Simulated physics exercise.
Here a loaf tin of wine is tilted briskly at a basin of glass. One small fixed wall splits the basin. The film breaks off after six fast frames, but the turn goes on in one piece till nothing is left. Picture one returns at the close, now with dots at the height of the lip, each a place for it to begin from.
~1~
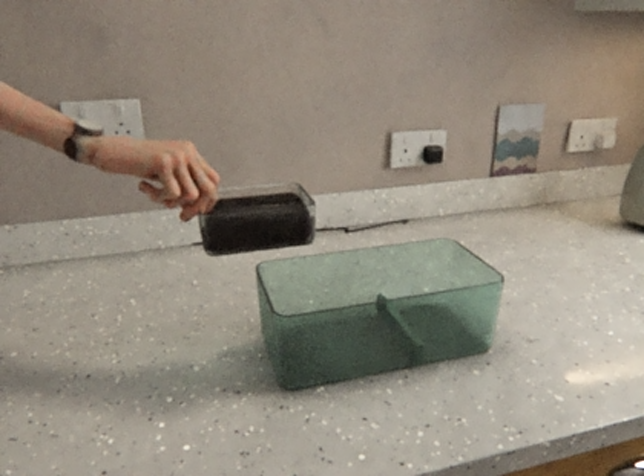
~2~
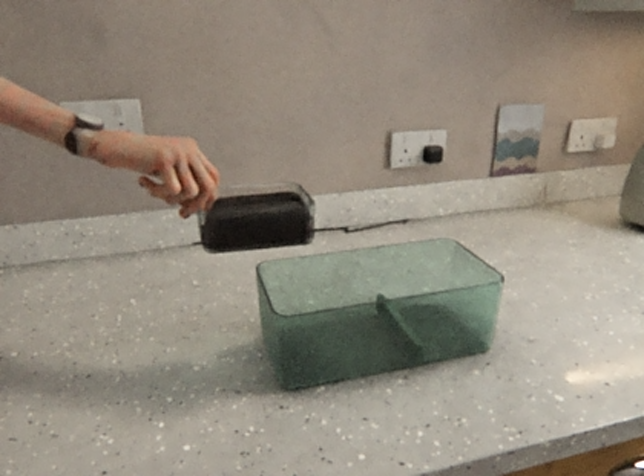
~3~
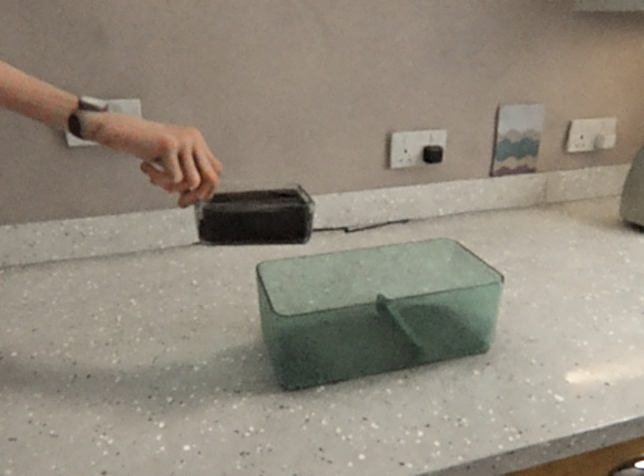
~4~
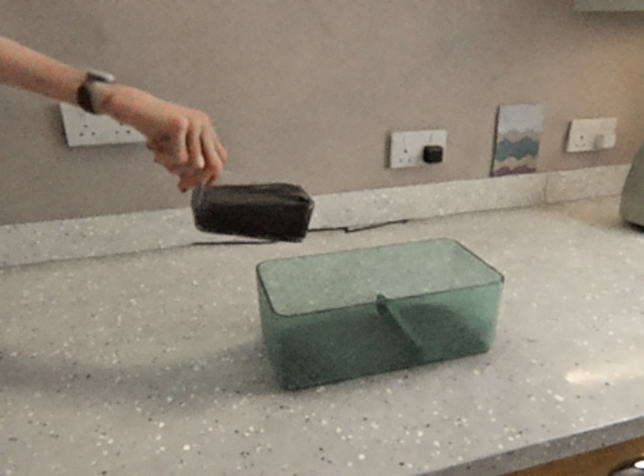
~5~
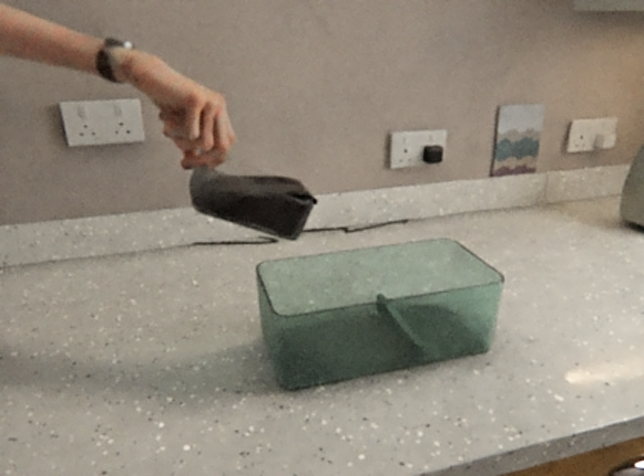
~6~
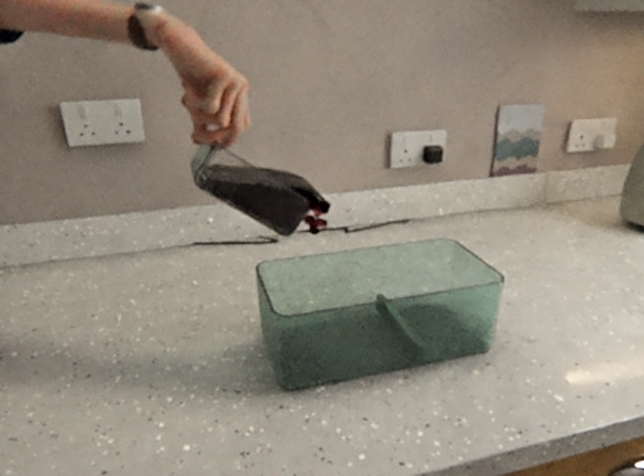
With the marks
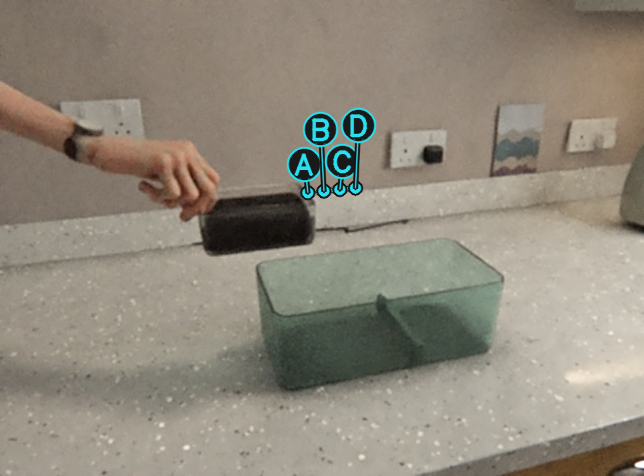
At first, a hand wearing a watch holds a clear container of dark liquid nearly level, above and left of a green glass basin on a speckled counter. The hand lifts and tilts the container down to the right, more and more steeply, and dark red liquid emerges over its lip.
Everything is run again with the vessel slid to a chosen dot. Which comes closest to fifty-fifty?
Dot B does it best.
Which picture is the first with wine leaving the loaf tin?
In picture 5.
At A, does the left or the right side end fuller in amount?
The left one.
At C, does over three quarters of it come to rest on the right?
No, it does not.
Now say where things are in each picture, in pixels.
Upright, lip at (305, 192); basin from (278, 388) to (489, 346); top of the wall at (398, 317); nothing has left yet.
Upright, lip at (305, 192); nothing has left yet.
Tipped about 6°, lip at (305, 192); nothing has left yet.
Tipped about 14°, lip at (305, 192); nothing has left yet.
Tipped about 24°, lip at (305, 192); wine is over the lip, down to (305, 192).
Tipped about 37°, lip at (305, 192); wine is over the lip, down to (311, 227).
On the marked copy, A at (307, 192); B at (323, 191); C at (339, 189); D at (355, 188).
If A is chosen, about 79 % ends left of the wall and 20 % right of it.
If B is chosen, about 49 % ends left of the wall and 49 % right of it.
If C is chosen, about 33 % ends left of the wall and 65 % right of it.
If D is chosen, about 24 % ends left of the wall and 75 % right of it.
